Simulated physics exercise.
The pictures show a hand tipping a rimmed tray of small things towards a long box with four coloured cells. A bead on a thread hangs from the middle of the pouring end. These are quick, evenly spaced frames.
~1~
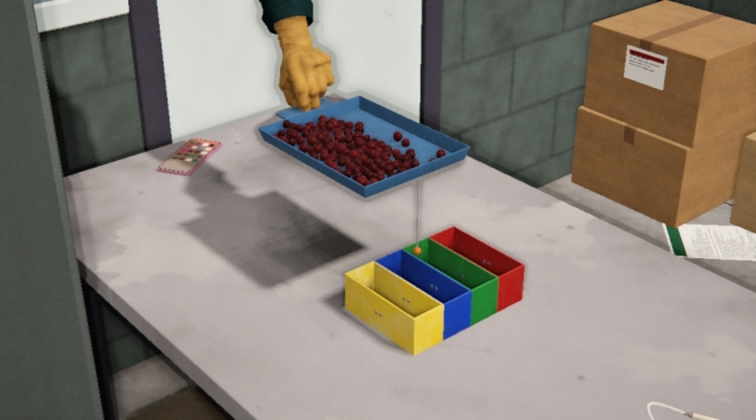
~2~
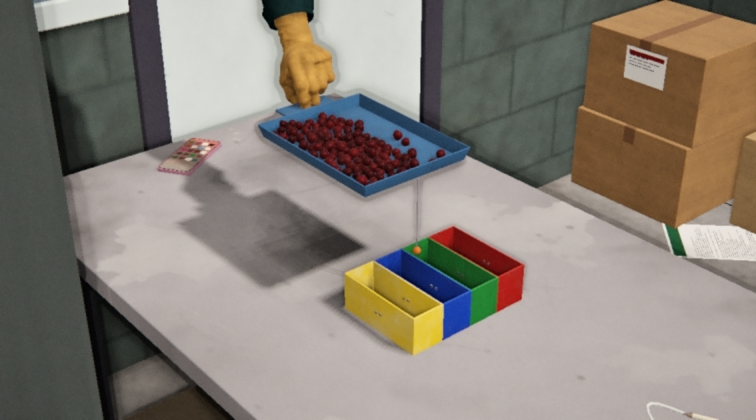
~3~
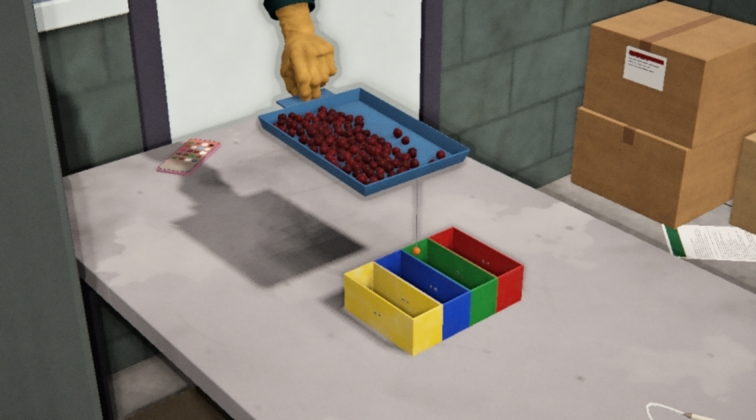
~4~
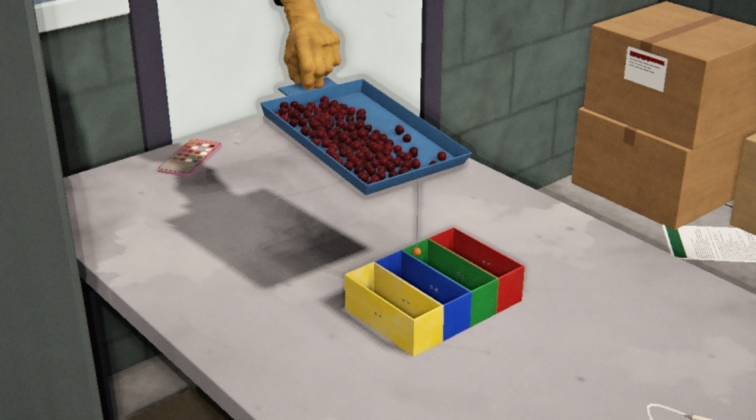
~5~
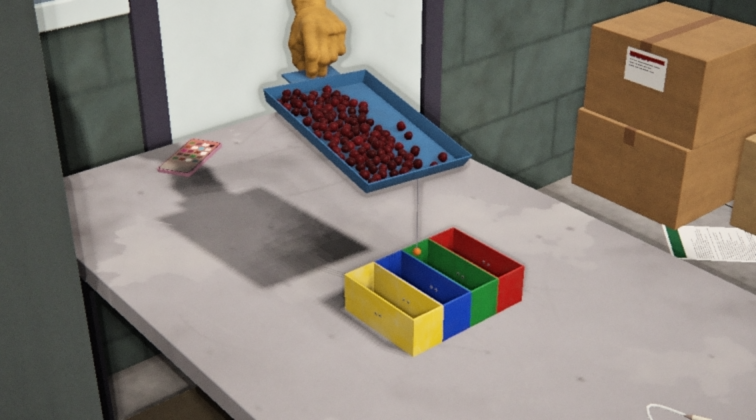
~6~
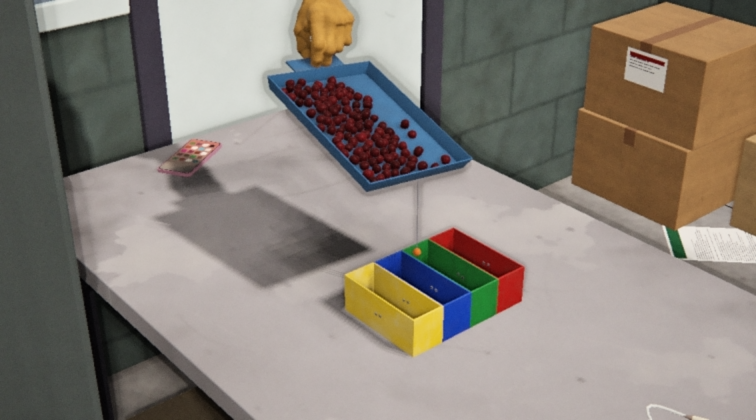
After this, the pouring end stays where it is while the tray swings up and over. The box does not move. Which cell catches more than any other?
Most goes to the red cell.
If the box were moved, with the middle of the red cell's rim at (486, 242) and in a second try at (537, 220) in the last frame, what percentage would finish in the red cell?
The first gives 20 %, the second 0 %.
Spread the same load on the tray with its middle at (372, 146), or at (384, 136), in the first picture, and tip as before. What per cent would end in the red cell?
About 40 and 40 per cent.
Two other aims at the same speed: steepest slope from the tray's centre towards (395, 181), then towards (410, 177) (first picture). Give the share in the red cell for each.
First some 0, then 10 per cent.
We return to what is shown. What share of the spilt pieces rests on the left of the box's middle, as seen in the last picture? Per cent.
Roughly 10 in a hundred.
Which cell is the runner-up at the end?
Next in line is that green cell.
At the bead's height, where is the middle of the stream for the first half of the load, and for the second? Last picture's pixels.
First near (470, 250), later near (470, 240).
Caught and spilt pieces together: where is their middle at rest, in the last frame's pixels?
At about (477, 290).
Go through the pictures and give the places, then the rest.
In the first picture, corners of the pouring end at (365, 185) and (464, 147), level; middle of the load at (352, 148), dried cherries; bead on its thread at (417, 251); yellow cell at (428, 327); blue cell at (457, 312); green cell at (484, 298); red cell at (510, 285).
In the second picture, corners of the pouring end at (365, 184) and (464, 147), level; middle of the load at (352, 147).
In the third picture, corners of the pouring end at (366, 183) and (465, 149), tipped barely, lowest at the right corner; middle of the load at (352, 143).
In the fourth picture, corners of the pouring end at (368, 183) and (466, 152), tipped a little, lowest at the right corner; middle of the load at (354, 138).
In the fifth picture, corners of the pouring end at (369, 181) and (467, 154), tipped clearly, lowest at the right corner; middle of the load at (355, 132).
In the sixth picture, corners of the pouring end at (371, 180) and (467, 157), tipped clearly, lowest at the right corner; middle of the load at (359, 127), a small part on the move; yellow cell at (428, 328); blue cell at (456, 314); green cell at (484, 300); red cell at (510, 287).
Soon after the last picture, tray tipped steeply; nearly all on the tray; a stray few in the red cell; a stray few in the green cell; a small part falling or outside the box.
A little later, tray tipped past a quarter turn; a small part on the tray; about a third in the red cell; a small part in the green cell; a small part in the blue cell; about a third falling or outside the box.
Later still, tray tipped past a quarter turn; about half in the red cell; about a quarter in the green cell; a small part in the blue cell; a stray few in the yellow cell; about a quarter falling or outside the box.
At rest, tray tipped past a quarter turn; about half in the red cell; about a quarter in the green cell; a small part in the blue cell; a stray few in the yellow cell; about a quarter outside the box.
